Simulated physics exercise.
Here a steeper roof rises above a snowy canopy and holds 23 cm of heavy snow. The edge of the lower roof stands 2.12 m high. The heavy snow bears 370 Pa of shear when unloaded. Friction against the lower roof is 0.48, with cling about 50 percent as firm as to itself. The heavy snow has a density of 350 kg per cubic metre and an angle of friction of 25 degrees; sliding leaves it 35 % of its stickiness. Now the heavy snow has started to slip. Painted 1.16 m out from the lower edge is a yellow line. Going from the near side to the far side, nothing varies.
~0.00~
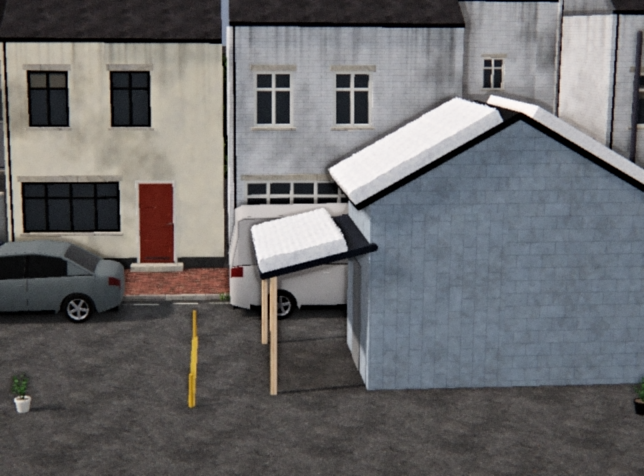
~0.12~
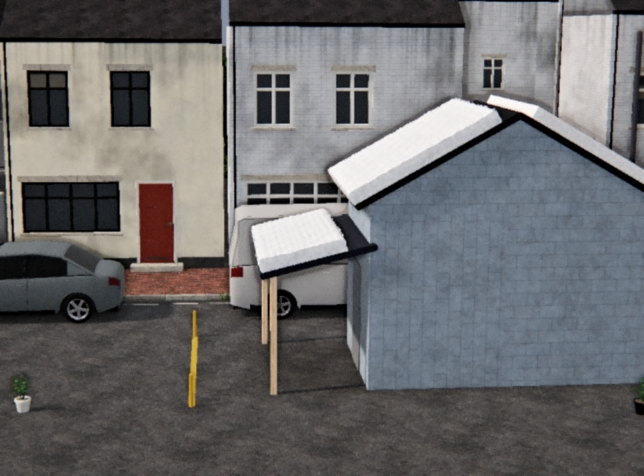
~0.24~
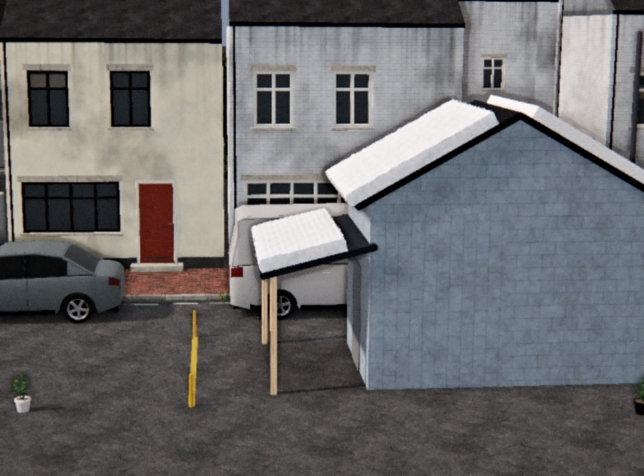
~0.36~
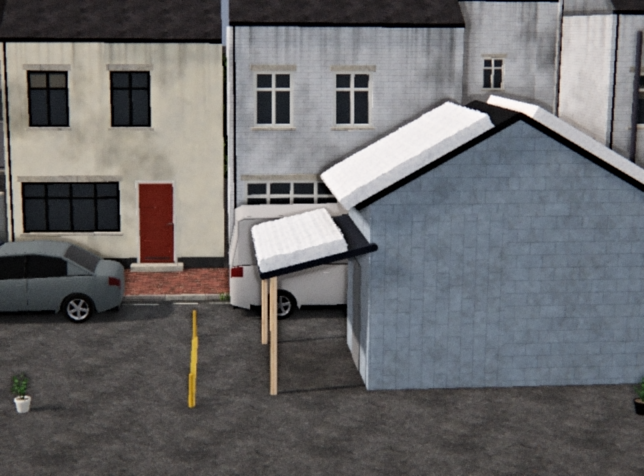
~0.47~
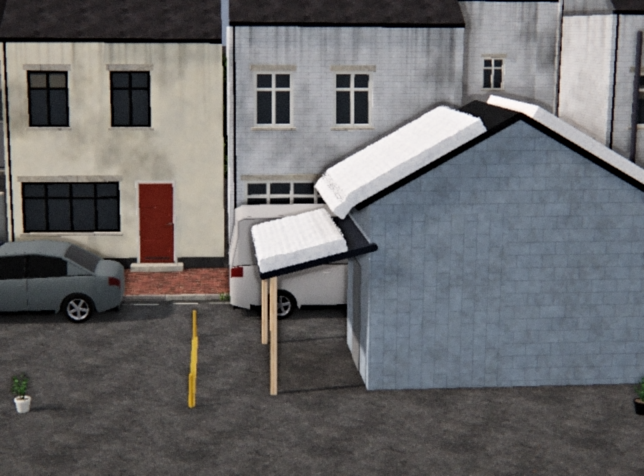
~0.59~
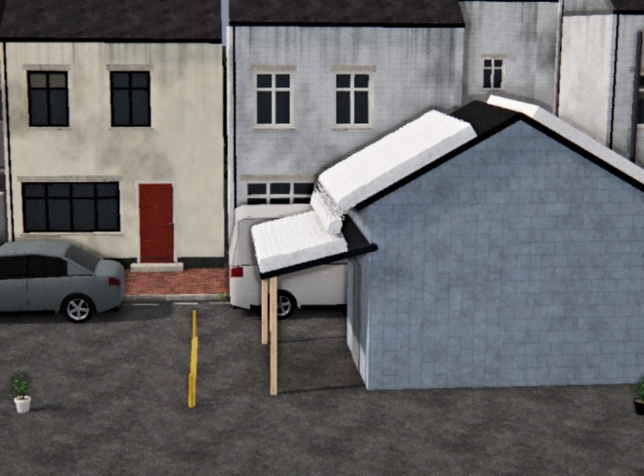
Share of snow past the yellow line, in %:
38 %.
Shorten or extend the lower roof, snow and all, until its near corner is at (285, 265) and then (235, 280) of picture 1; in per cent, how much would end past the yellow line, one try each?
The first try gives 45 percent and the second gives 30 percent.
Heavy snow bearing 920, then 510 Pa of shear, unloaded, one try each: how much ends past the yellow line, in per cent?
You'd see 10 percent the first time and 30 percent the second.
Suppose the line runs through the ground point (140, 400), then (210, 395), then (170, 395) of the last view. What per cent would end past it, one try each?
Roughly 18 %, then 45 %, then 30 %.
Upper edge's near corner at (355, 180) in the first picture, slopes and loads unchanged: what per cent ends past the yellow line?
It would be near 50 %.
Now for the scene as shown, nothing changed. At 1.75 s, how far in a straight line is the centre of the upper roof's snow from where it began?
It sits some 3.2 m from where it began.
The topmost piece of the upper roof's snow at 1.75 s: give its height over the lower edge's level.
About 0.6 m.
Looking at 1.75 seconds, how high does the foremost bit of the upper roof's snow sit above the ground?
I'd say around 1.4 metres.
By 1.12 s, none is below the lower edge and 0 % is past the line.
By 1.75 s, 13 % is below the lower edge and 0 % is past the line.
By 2.37 s, 60 % is below the lower edge and 31 % is past the line.
By 3.00 s, 65 % is below the lower edge and 38 % is past the line.
By 4.00 s, at the end, 66 % is below the lower edge and 38 % is past the line.
